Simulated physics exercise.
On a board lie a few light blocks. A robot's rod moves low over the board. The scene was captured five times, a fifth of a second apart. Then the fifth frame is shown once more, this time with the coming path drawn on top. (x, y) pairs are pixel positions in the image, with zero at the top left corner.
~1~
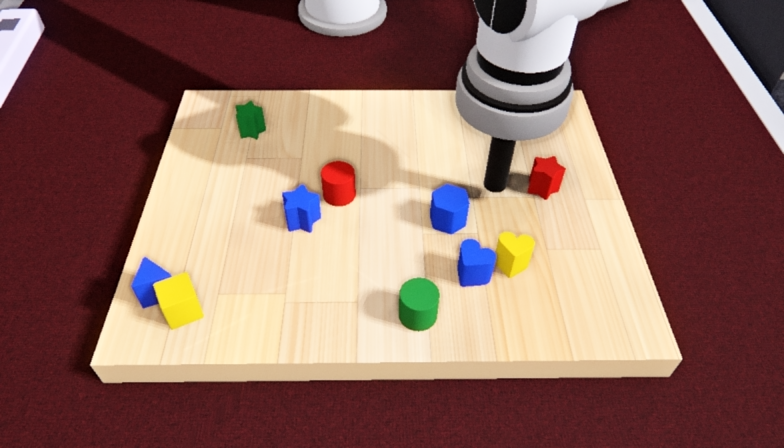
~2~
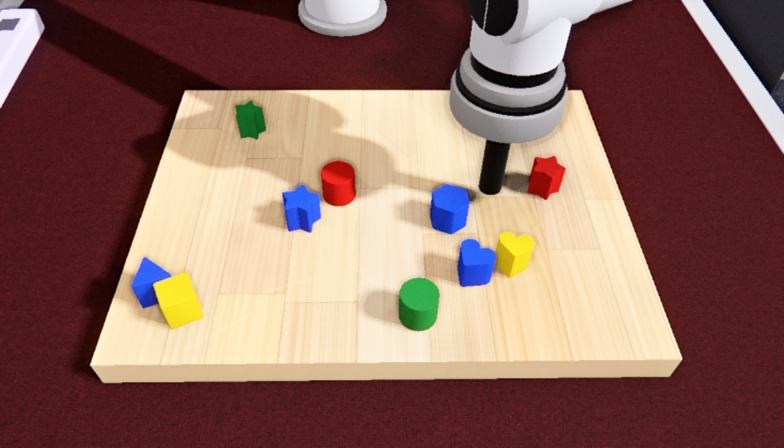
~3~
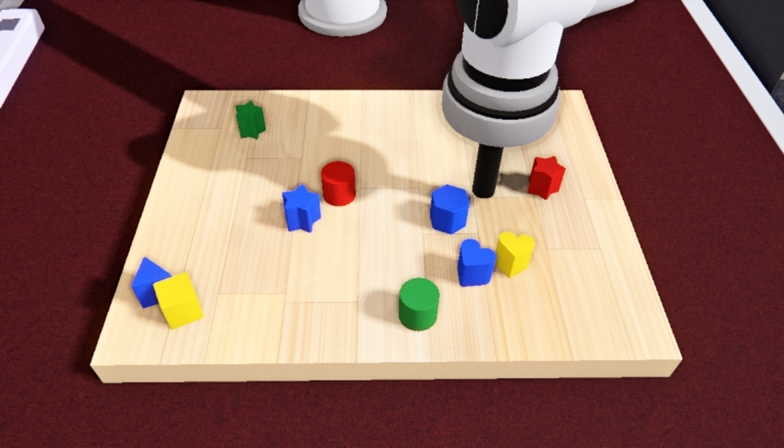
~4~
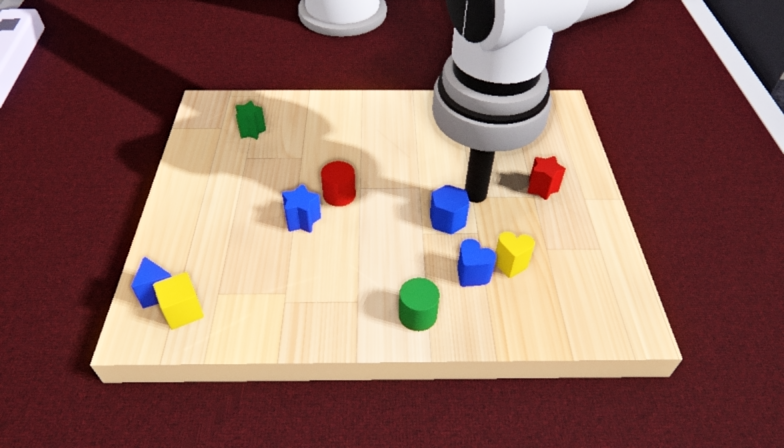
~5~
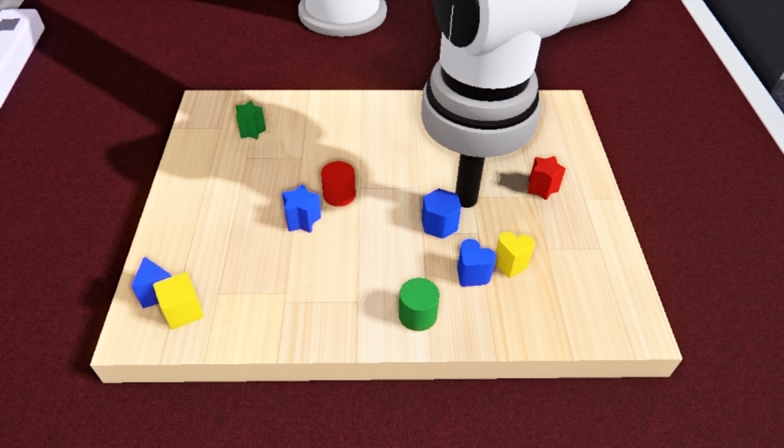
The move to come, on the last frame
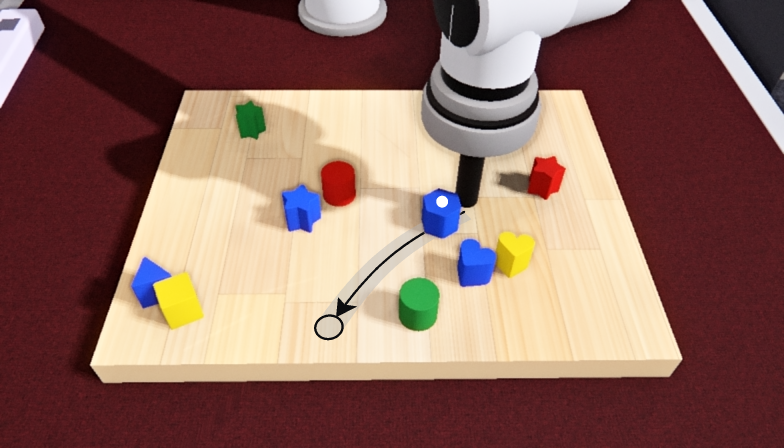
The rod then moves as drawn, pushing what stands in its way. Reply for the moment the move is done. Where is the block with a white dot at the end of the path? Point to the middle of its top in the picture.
For the centre of its top, I'd go with (325, 258).
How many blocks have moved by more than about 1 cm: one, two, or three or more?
It displaces one.
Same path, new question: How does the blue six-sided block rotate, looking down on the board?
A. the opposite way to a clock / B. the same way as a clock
It's B.
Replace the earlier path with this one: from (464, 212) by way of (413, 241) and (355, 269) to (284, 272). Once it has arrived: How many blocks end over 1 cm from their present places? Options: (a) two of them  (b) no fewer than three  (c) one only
c (one only)
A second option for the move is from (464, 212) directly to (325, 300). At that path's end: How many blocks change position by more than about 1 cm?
That makes 1 block.
Path on the board, from (464, 212) by way of (414, 239) and (369, 277) to (329, 327); the dot is on the blue six-sided block.
The first path, step by step. One third of the way, rod (413, 228); blue six-sided block (385, 230).
Two thirds of the way, rod (367, 266); blue six-sided block (334, 253), turned 65° clockwise.
At the end, rod (328, 316); green round block in place; blue six-sided block (325, 258), turned 100° clockwise.
